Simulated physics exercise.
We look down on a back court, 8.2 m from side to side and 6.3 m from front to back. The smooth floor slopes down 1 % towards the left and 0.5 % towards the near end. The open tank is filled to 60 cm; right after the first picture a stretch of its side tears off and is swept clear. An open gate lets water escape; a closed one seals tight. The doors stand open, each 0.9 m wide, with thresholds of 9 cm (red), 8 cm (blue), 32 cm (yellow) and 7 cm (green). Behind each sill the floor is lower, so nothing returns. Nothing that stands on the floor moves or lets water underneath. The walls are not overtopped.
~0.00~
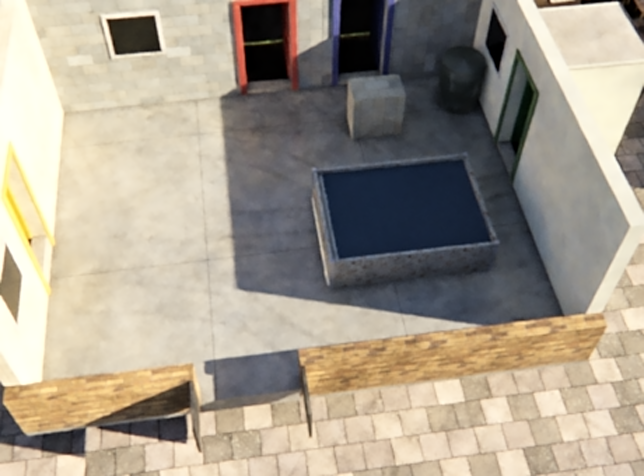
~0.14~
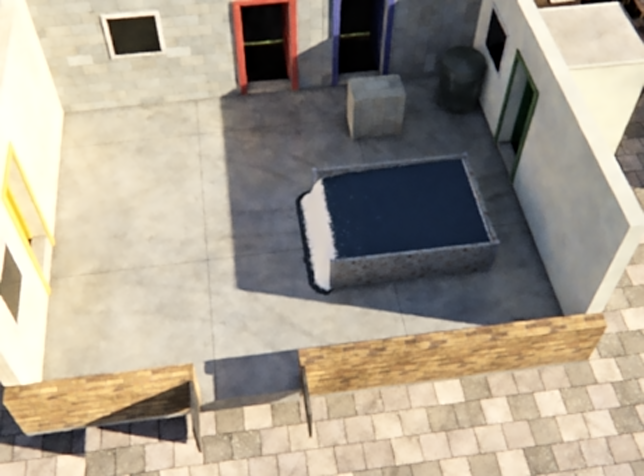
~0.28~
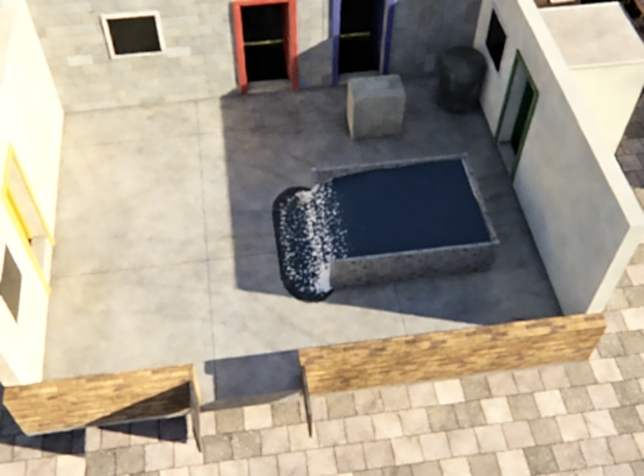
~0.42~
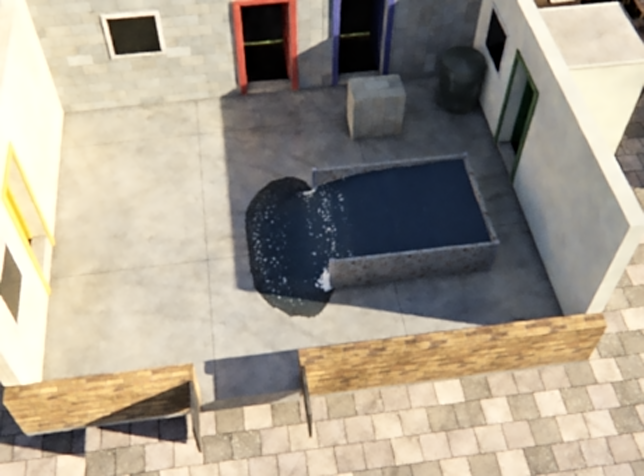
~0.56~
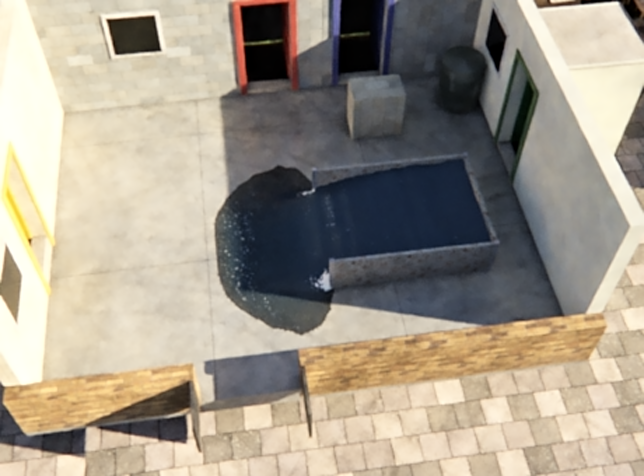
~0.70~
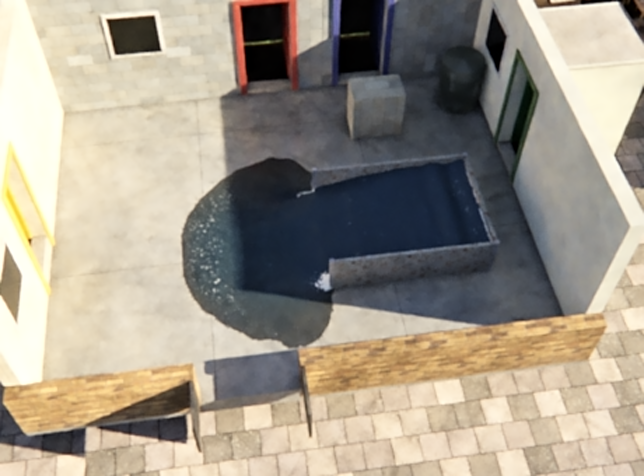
Back court with an open tank losing its left side, dark water pouring through the gap and spreading leftward across the floor.
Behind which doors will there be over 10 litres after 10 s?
The water let in: At the red door it keeps below the limit; at the blue door it stays under the limit; at the yellow door it does not reach the limit; at the green door it does not reach the limit.
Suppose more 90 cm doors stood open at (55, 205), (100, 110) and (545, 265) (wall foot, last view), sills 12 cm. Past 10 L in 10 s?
In that order: Past it, past it, under.
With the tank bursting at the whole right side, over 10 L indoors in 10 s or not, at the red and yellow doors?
Against that limit: Red not over, yellow not over.
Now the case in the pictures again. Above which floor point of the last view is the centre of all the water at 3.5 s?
Near (192, 249).
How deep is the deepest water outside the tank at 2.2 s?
Up to some 28 cm.
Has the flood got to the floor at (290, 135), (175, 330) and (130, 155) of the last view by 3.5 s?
In turn: Still dry, flooded, wet.
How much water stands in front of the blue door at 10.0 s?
Some 5.5 cm.
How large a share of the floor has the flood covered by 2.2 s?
About 50 per cent.
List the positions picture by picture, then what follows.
Still water, 60 cm deep, in the open tank at (402, 208), in the first picture.
Water pours out at (324, 232) and has run 1.0 m, to (328, 290); typically 8 cm deep outside, 60 cm at the open tank's back, in the second picture.
The front is at (294, 191), 1.2 m from the gap at (324, 233); 1.5 m2 of floor is under water; 60 cm left at the back of the open tank, in the third picture.
The front is at (276, 185), 1.5 m from the gap at (324, 234); 2.8 m2 of floor is under water; 60 cm left at the back of the open tank, in the fourth picture.
Water pours out at (324, 234) and has run 1.9 m, to (227, 206); typically 7 cm deep outside, 60 cm at the open tank's back, in the fifth picture.
Water pours out at (324, 234) and has run 2.3 m, to (191, 223); typically 6 cm deep outside, 57 cm at the open tank's back, in the sixth picture.
After 1.4 s water covers 35 % of the floor and is deepest (28 cm) near (325, 272); red door not reached, blue door not reached, yellow door 9 cm at the sill, 0 L in, green door not reached.
After 2.2 s water covers 50 % of the floor and is deepest (28 cm) near (61, 286); red door not reached, blue door not reached, yellow door 27 cm at the sill, 0 L in, green door not reached.
After 3.5 s water covers 50 % of the floor and is deepest (33 cm) near (63, 120); red door not reached, blue door not reached, yellow door 24 cm at the sill, 0 L in, green door not reached.
After 6.0 s water covers 60 % of the floor and is deepest (18 cm) near (58, 189); red door 5 cm at the sill, 0 L in, blue door not reached, yellow door 13 cm at the sill, 0 L in, green door not reached.
After 10.0 s water covers 90 % of the floor and is deepest (11 cm) near (40, 409); red door 5 cm at the sill, 0 L in, blue door 6 cm at the sill, 0 L in, yellow door 9 cm at the sill, 0 L in, green door 5 cm at the sill, 0 L in.
